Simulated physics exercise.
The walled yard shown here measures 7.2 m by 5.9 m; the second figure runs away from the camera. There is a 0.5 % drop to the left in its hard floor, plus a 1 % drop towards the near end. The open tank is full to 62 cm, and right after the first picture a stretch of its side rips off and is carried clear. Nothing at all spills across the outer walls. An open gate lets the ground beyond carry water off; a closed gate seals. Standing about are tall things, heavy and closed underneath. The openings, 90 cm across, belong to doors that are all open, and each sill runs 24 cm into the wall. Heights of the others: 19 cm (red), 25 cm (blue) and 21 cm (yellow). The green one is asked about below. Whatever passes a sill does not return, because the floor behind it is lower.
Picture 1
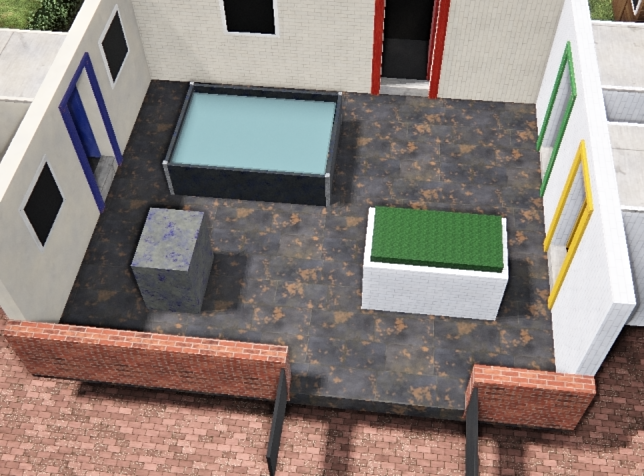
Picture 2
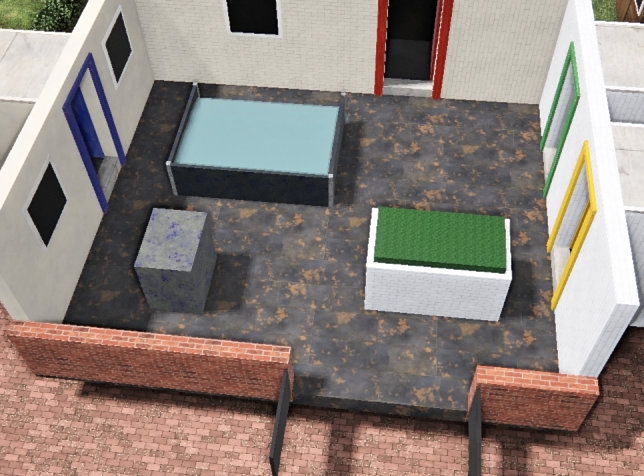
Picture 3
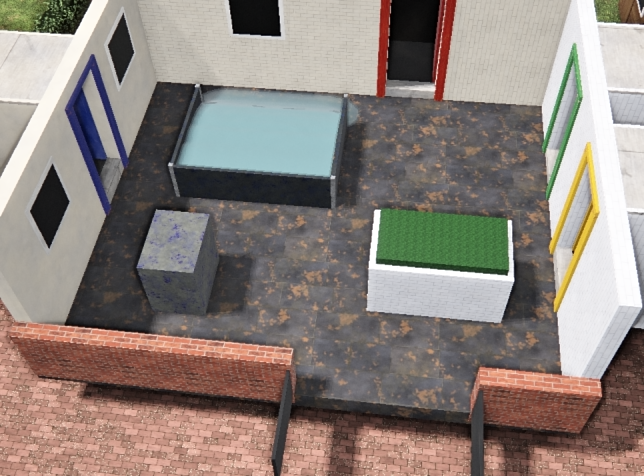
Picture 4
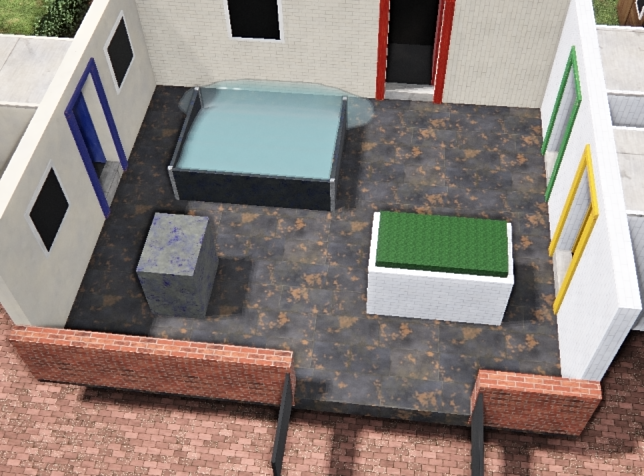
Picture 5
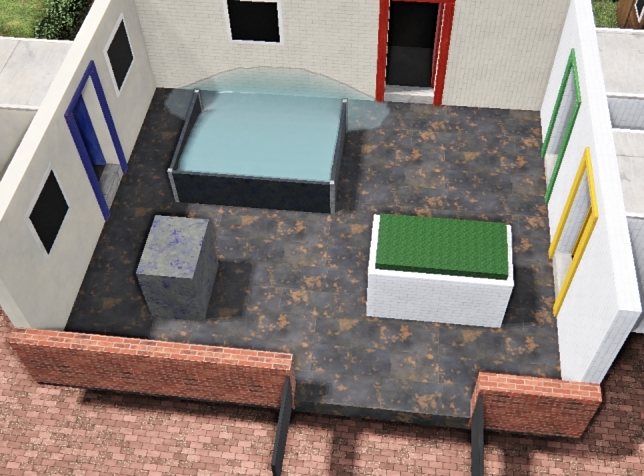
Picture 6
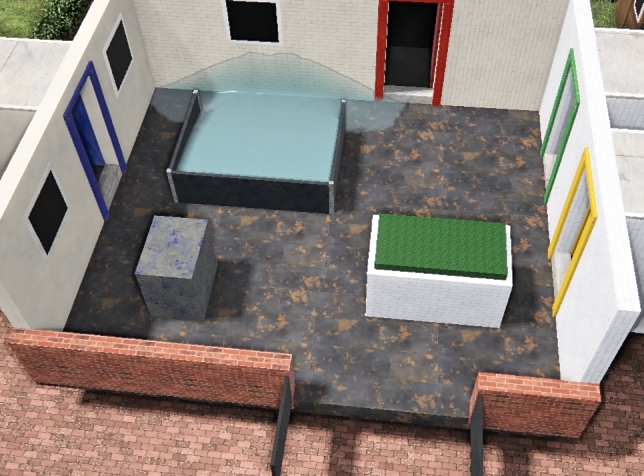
The video shows a walled yard with a tank of still water, a grey block and a green-topped white block; water then pours out over the tank's far side and spreads across the floor along the back wall.
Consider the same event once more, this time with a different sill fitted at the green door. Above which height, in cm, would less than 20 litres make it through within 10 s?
Above roughly 13.5 cm.
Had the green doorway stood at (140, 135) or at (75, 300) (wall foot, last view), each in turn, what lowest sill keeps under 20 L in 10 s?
First place around 17 cm, second around 11.0 cm.
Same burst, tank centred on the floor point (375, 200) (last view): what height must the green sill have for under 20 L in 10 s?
Then roughly 11.0 cm.
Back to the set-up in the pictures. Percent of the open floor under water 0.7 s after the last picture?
Some 15 per cent of it.
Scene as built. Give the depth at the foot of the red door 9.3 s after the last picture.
Some 4.0 cm.
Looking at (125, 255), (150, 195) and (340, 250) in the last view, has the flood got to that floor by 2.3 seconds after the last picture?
First wet through, second wet through, third bone-dry.
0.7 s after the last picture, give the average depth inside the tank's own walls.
Around 31 cm on average.
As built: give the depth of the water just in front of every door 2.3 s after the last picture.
Lab note, cm: Red 10; green 19; blue 7; yellow 3.
Then, 0.7 s after the last picture water covers 15 % of the floor, deepest (46 cm) near (266, 99); it has not reached the green door.
Then, 2.3 s after the last picture water covers 45 % of the floor, deepest (27 cm) near (152, 98); 19 cm at the green door, 10 litres in over its 13 cm sill.
Then, 9.3 s after the last picture water covers 95 % of the floor, deepest (14 cm) near (84, 278); 4 cm at the green door, 21 litres in over its 13 cm sill.
At the green door as built, the water peaked near 20 cm, 1.9 s after the last picture.
Run again over the same 10 s with other heights there, 27 litres in over 12 cm, 8 litres over 16 cm. The limit of 20 litres is kept from about 13.5 cm up.
